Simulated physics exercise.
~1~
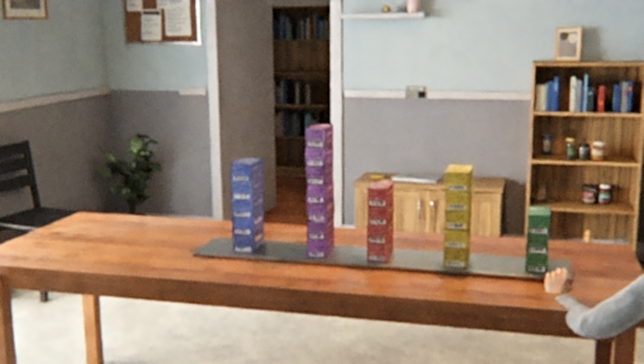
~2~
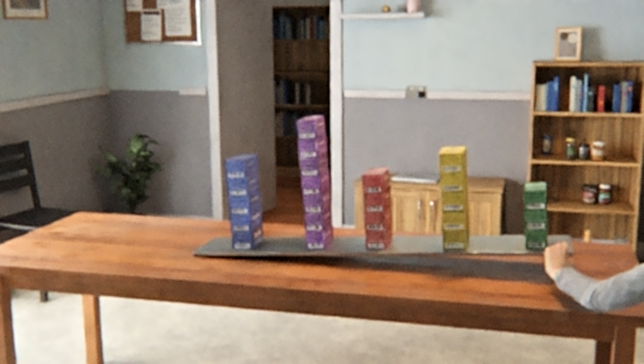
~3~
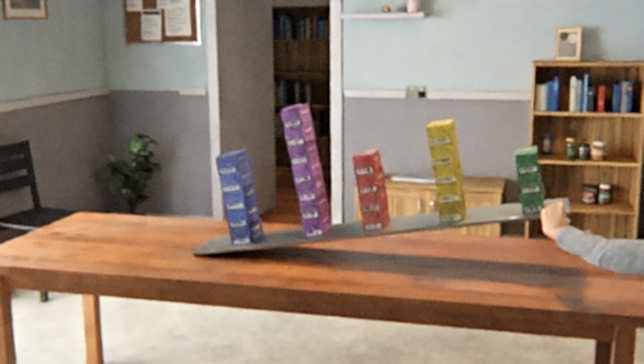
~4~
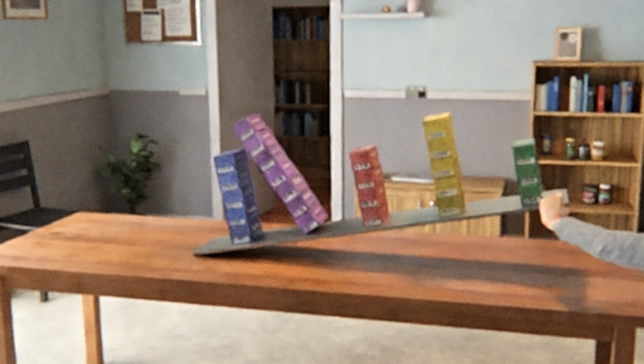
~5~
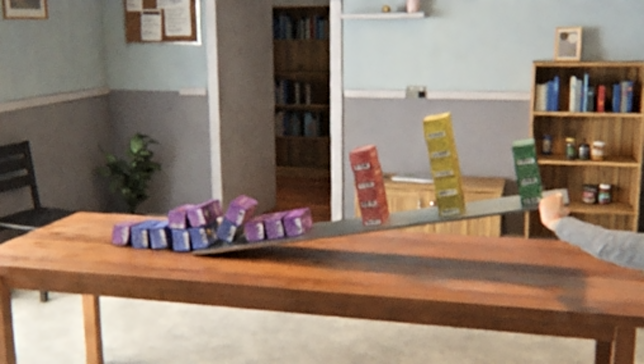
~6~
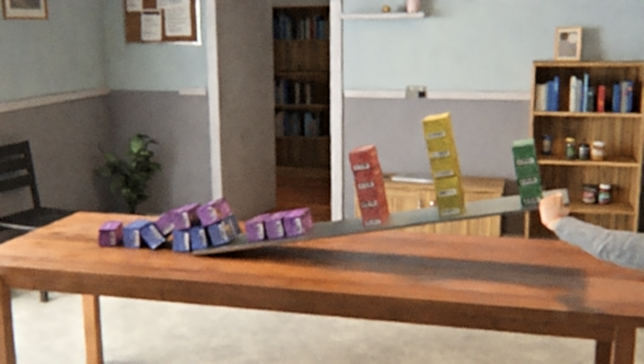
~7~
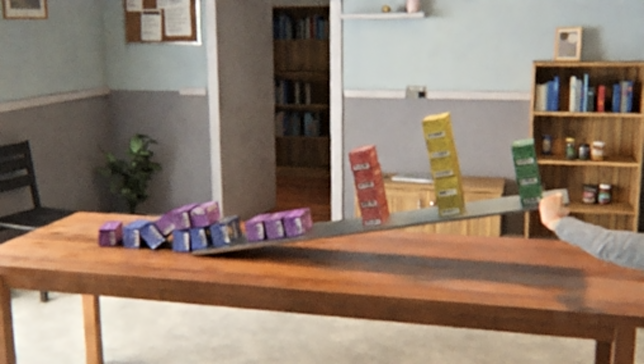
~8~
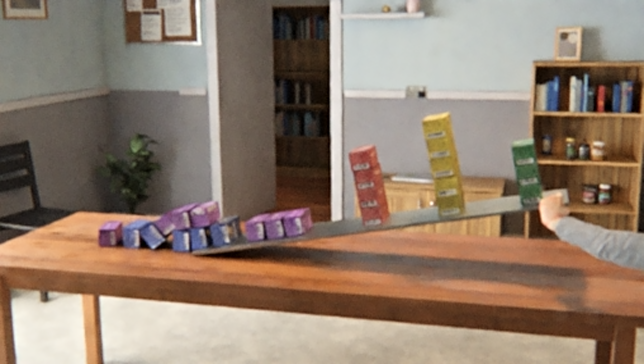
The tall purple stack toppled left into the blue one as a hand raised the right end of a board on a wooden table, leaving both in a heap at the low end while the red, yellow and green stacks stayed standing, leaning slightly.
